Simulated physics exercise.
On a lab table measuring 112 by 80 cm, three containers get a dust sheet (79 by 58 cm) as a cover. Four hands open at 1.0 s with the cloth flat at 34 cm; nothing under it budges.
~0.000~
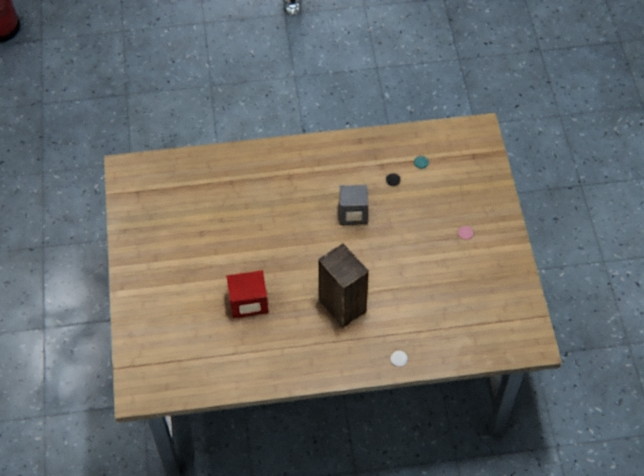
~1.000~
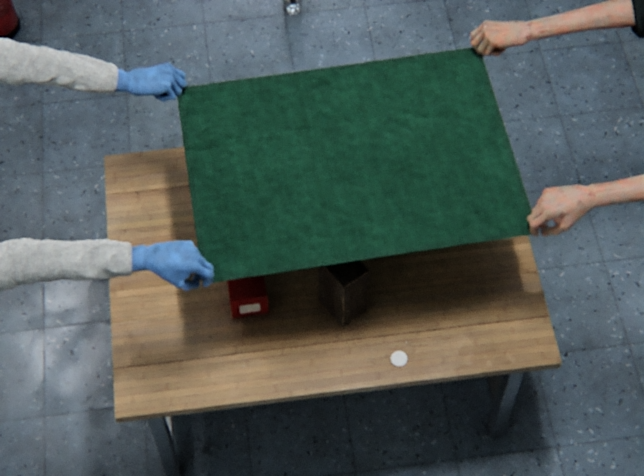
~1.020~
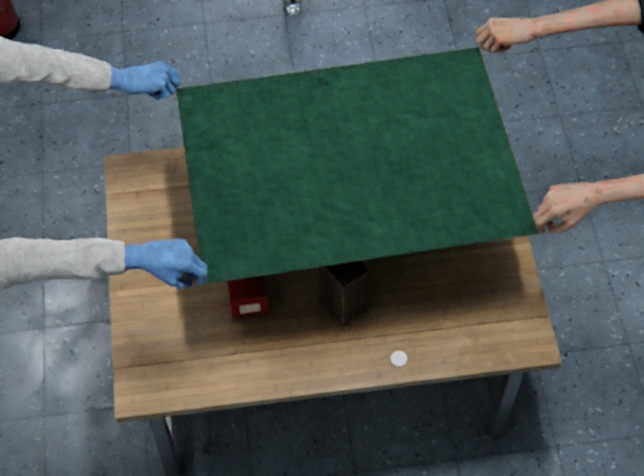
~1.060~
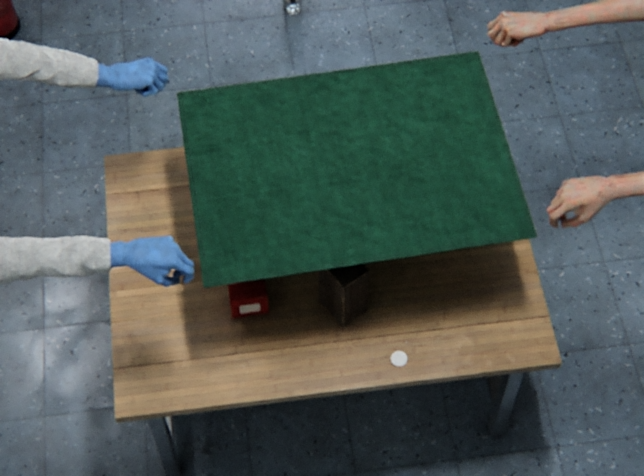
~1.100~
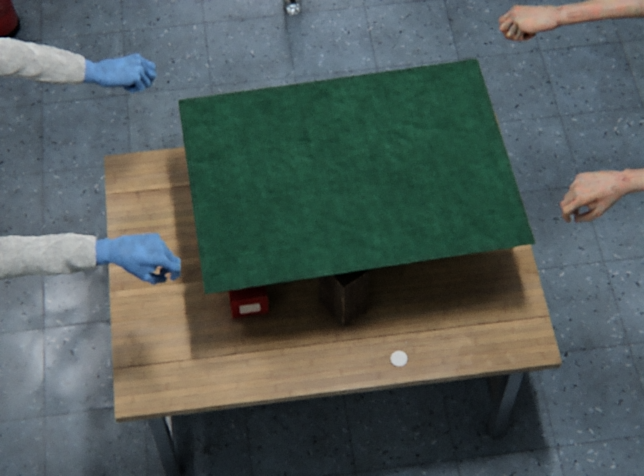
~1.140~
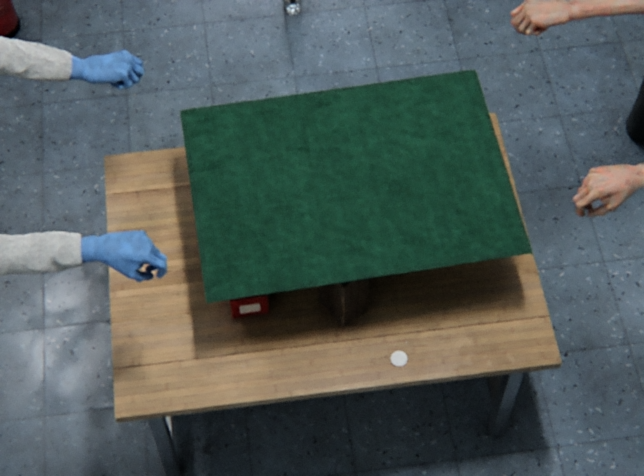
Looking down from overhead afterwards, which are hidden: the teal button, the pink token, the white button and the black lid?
In order: The teal button vanishes under it; the pink token gets covered; the white button stays uncovered; the black lid vanishes under it.
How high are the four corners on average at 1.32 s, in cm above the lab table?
Some 1 cm up.
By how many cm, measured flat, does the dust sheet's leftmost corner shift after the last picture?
About 8 cm.
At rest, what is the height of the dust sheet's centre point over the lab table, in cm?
Some 13 cm up.
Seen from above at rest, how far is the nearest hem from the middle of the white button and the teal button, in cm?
Roughly 9 cm, 6 cm.
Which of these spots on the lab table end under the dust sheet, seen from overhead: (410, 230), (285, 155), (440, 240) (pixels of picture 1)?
The first vanishes under it; the second stays uncovered; the third vanishes under it.
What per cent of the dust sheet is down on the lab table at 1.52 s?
Some 45 per cent.
After 1.3 s, 35 % of it is down, spanning 78 by 60 cm, above black lid, pink token, teal button.
After 1.5 s, 45 % of it is down, spanning 78 by 61 cm, above black lid, pink token, teal button.
After 1.7 s, 45 % of it is down, spanning 78 by 61 cm, above black lid, pink token, teal button.
After 1.9 s, 45 % of it is down, spanning 78 by 61 cm, above black lid, pink token, teal button.
After 2.7 s, 45 % of it is down, spanning 78 by 61 cm, above black lid, pink token, teal button.
